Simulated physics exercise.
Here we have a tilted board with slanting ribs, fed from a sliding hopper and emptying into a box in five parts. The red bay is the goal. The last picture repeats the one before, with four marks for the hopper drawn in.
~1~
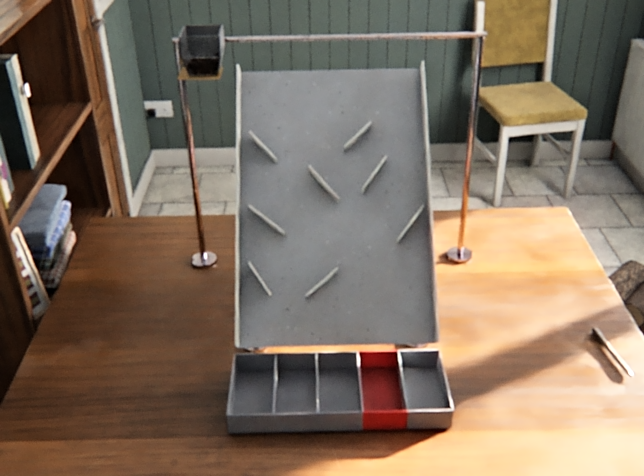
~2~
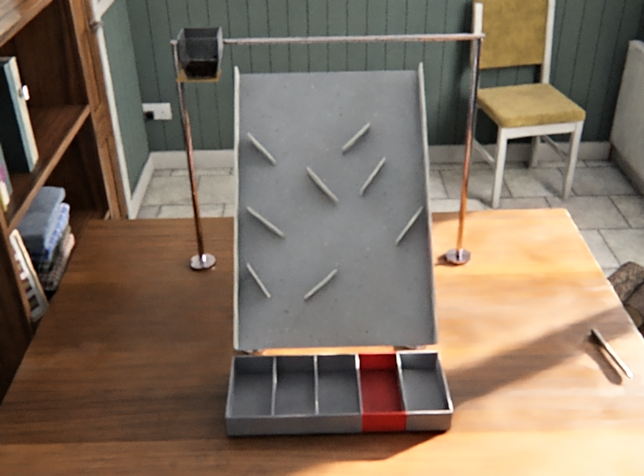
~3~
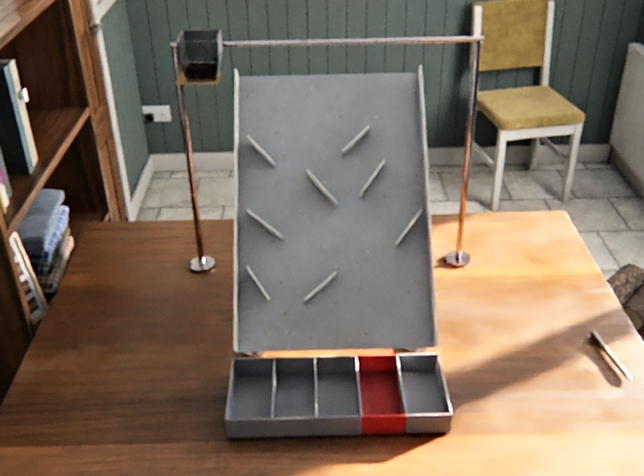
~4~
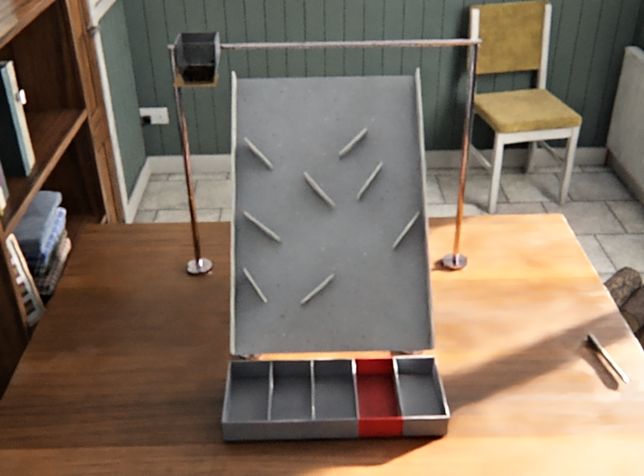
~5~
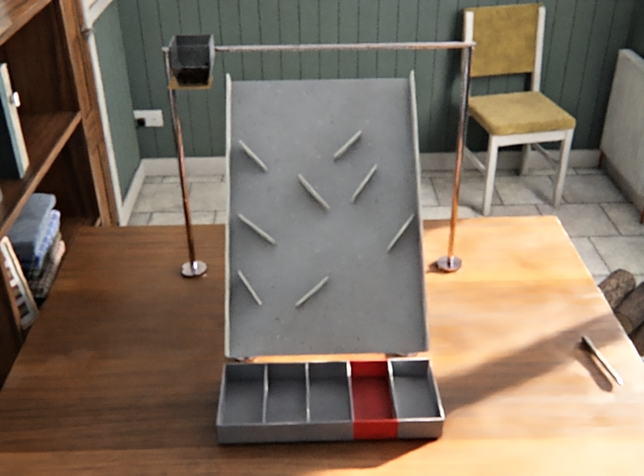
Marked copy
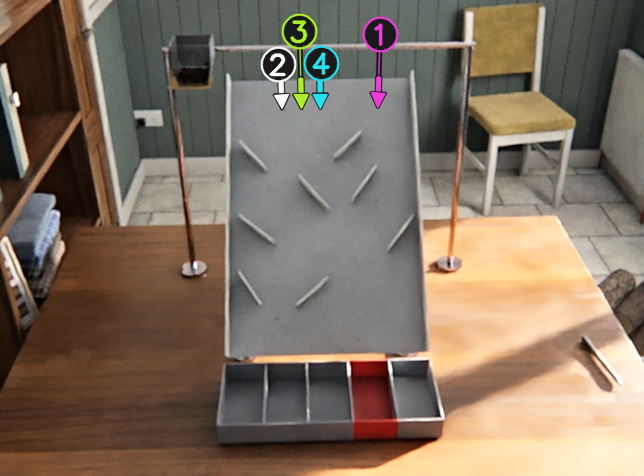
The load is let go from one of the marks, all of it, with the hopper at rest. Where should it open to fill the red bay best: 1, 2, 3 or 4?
The best mark is 4.
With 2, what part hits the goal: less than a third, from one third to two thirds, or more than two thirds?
Mark 2 gives less than a third.
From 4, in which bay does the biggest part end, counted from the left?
It is the fourth one.
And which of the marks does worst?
Mark 2.
On the marked copy, mark 1 meets the board at (377, 102); mark 2 meets the board at (281, 103); mark 3 meets the board at (301, 103); mark 4 meets the board at (320, 103).
With 1, about a third in the red bay, about half in other bays, a small part held on the board.
With 2, a small part in the red bay, most in other bays, a small part held on the board.
With 3, about a third in the red bay, about half in other bays, a small part held on the board, a stray few outside the box.
With 4, most in the red bay, about a quarter in other bays, a stray few held on the board.
